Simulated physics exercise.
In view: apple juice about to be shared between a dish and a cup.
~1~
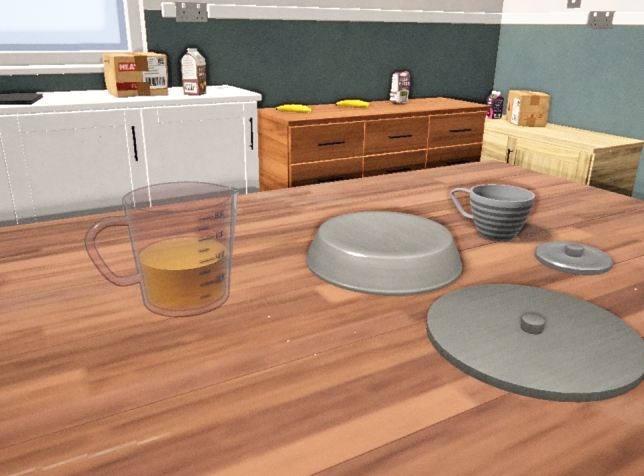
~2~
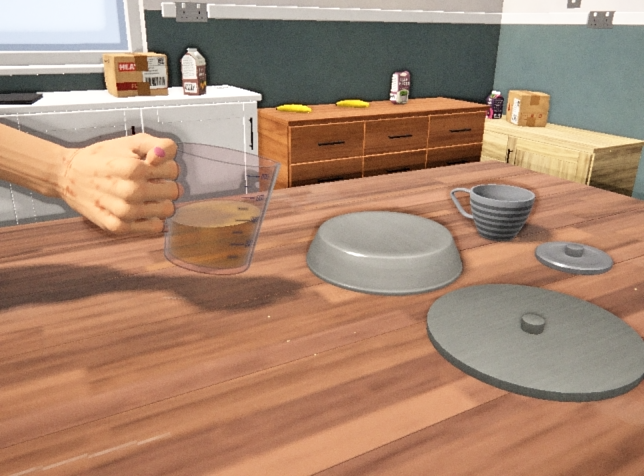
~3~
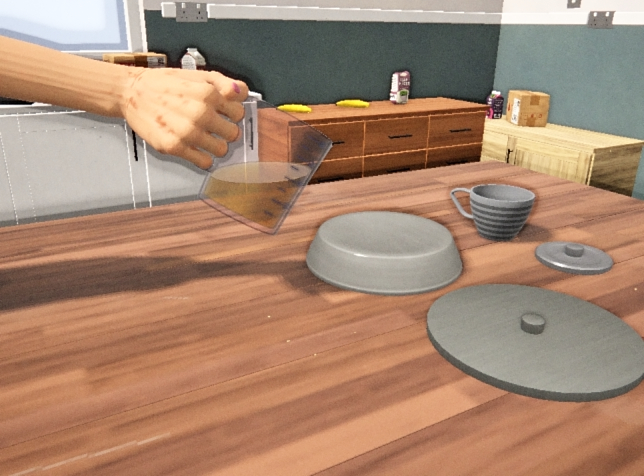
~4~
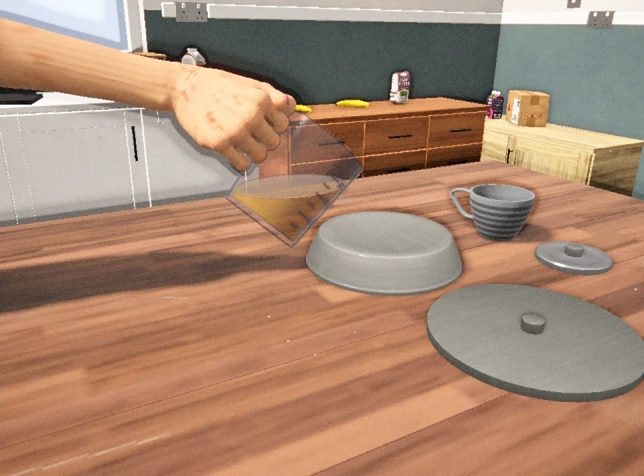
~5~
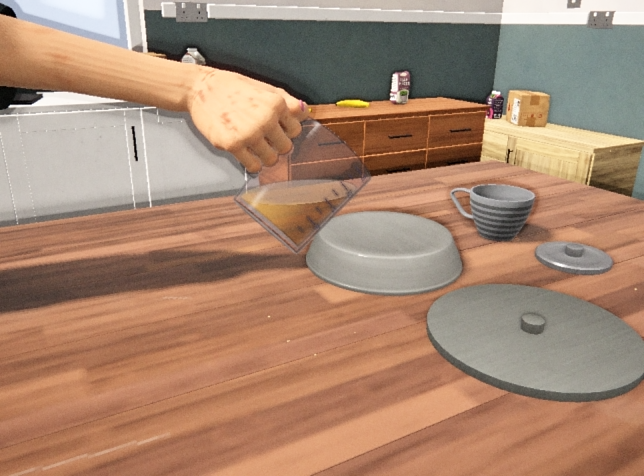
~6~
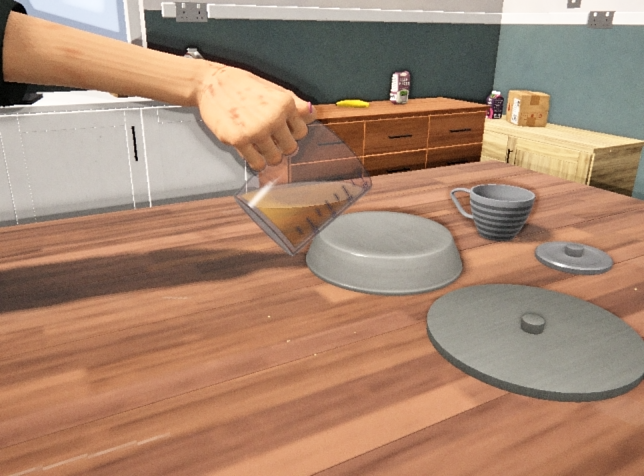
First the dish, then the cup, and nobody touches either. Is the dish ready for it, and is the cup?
The dish sheds it on the top and the cup takes it in.
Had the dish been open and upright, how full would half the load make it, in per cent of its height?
Close to 20 %.
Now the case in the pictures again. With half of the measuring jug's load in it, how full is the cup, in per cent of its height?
About 70 per cent.
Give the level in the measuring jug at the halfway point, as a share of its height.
Close to 20 %.
Next, it runs off the upturned base of the dish.
After that, the apple juice goes into the cup.
Finally, the dish is empty, in a puddle; the cup has its share inside.
